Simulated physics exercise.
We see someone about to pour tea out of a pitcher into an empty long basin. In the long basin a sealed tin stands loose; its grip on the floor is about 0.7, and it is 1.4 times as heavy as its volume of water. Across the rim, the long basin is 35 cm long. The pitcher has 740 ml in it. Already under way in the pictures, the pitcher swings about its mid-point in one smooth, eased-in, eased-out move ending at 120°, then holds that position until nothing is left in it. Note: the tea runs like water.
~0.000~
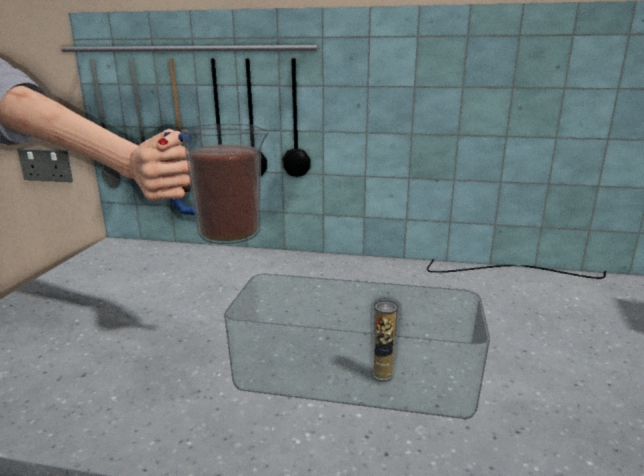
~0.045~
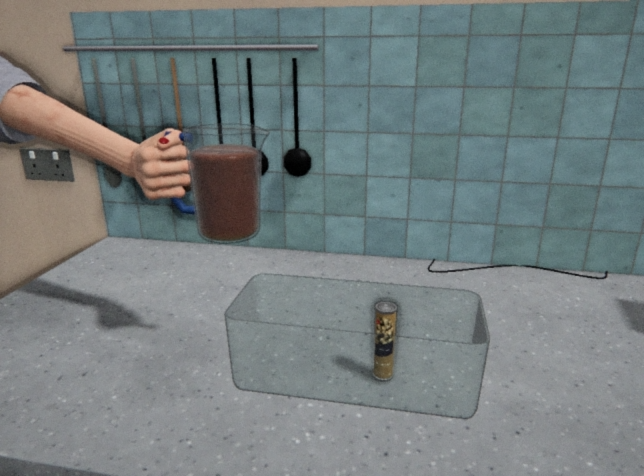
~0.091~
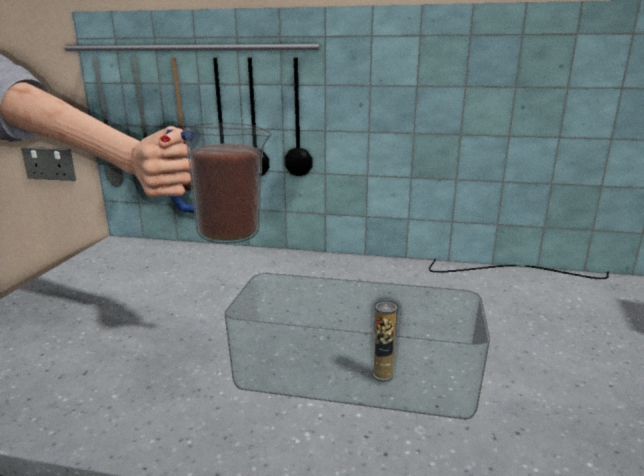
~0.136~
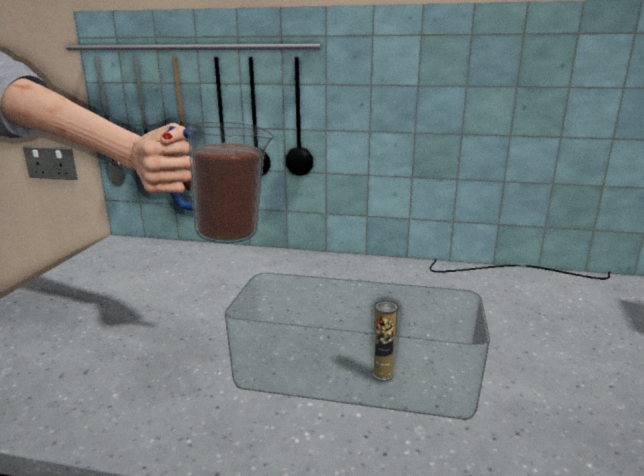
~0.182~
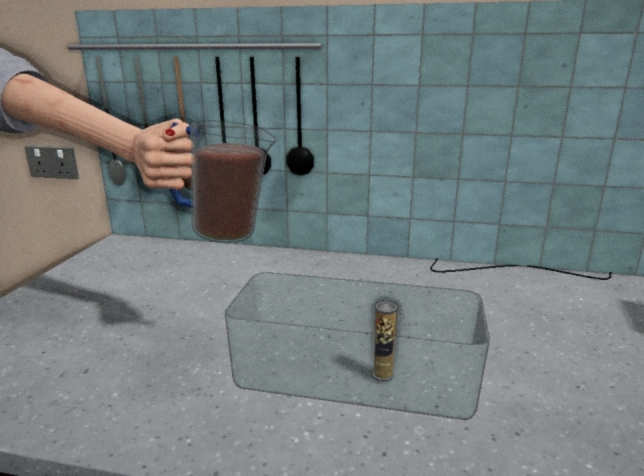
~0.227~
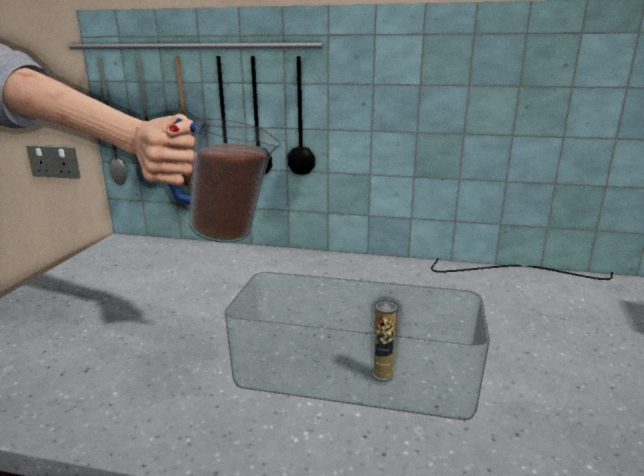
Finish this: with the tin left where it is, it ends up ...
It ends up standing.
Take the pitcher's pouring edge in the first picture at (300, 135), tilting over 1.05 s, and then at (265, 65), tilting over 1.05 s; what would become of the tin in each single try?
In the first try it comes down; in the second it remains standing.
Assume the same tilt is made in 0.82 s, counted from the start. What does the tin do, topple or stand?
With that tilt, the tin stays on its base.
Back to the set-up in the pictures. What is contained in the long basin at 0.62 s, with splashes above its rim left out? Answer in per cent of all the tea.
2 %, more or less.
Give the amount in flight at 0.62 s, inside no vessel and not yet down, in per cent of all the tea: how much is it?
Close to 16 per cent, I'd say.
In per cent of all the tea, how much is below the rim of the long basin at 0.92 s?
Some 54 percent of the total.
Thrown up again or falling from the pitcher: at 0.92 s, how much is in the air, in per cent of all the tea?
In-air share: About 24 %.
Then, 0.62 s in, the tilt is 78° and 83 per cent is still to pour; the tin stands where it began.
Then, 0.92 s in, the tilt is 115° and 21 per cent is still to pour; the tin stands where it began.
Then, 1.22 s in, the tilt is 120° and 0 per cent is still to pour; the tin stands where it began.
Then, 1.55 s in, the tilt is 120° and 0 per cent is still to pour; the tin stands where it began.
Finally, the tin stands where it began.
